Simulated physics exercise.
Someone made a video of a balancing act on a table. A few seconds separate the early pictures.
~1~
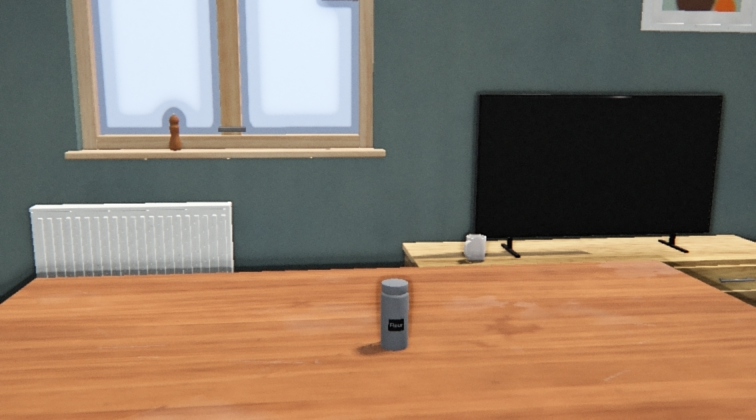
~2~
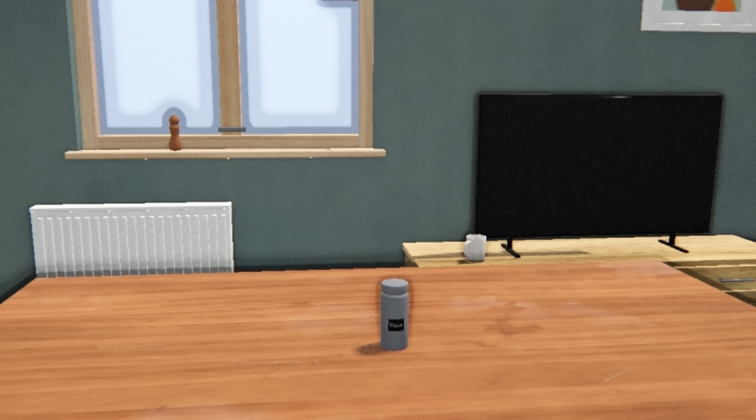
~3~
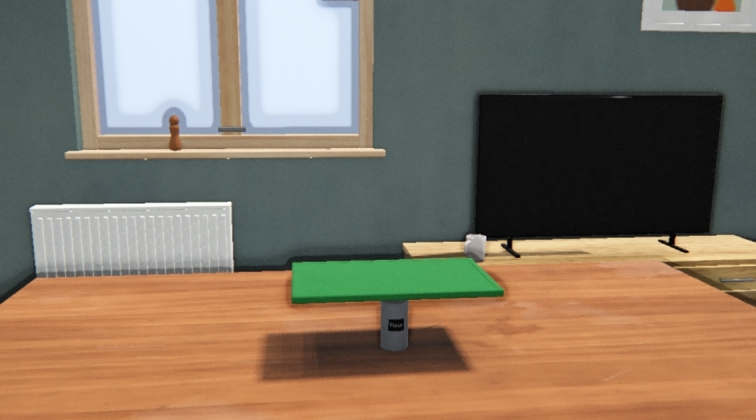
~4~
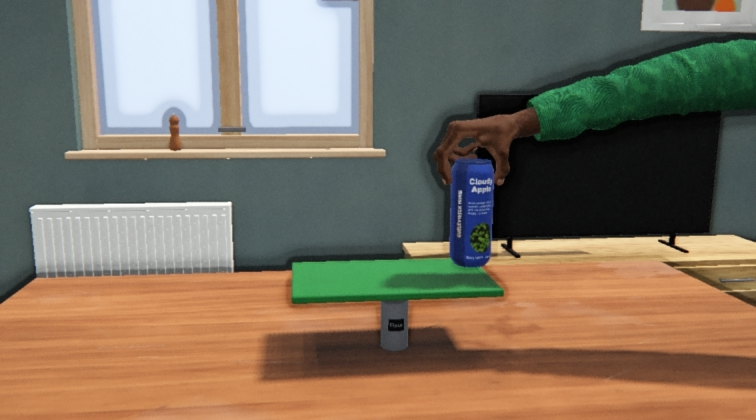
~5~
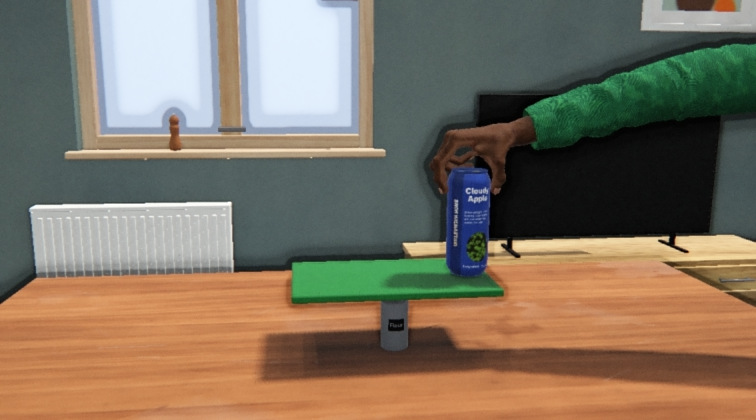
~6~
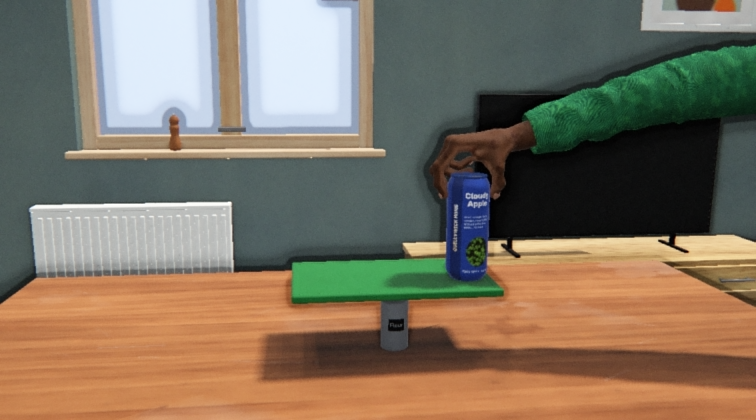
The footage shows a grey shaker standing on a wooden table, then a green board resting across its top, before a hand in a green sleeve lowers a blue can onto the board's right side and keeps hold of it.
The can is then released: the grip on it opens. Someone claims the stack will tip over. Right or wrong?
Right, it tips over.
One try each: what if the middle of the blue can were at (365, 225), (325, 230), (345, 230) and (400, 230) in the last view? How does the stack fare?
First, it loses its balance; second, it gives way; third, it loses its balance; fourth, it holds.
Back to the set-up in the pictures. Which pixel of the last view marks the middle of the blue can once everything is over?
In the final view it sits at roughly (538, 331).
Then, 0.40 s after the last picture, blue can now fallen; green lid tipped 47° from how it was.
Then, 0.50 s after the last picture, green lid tipped 60° from how it was.
Then, 1.20 s after the last picture, green lid now fallen.
At rest, fallen, blue can and green lid; grey shaker in place. Seen from the same camera at the end, blue can near (538, 331). The stack loses its balance.
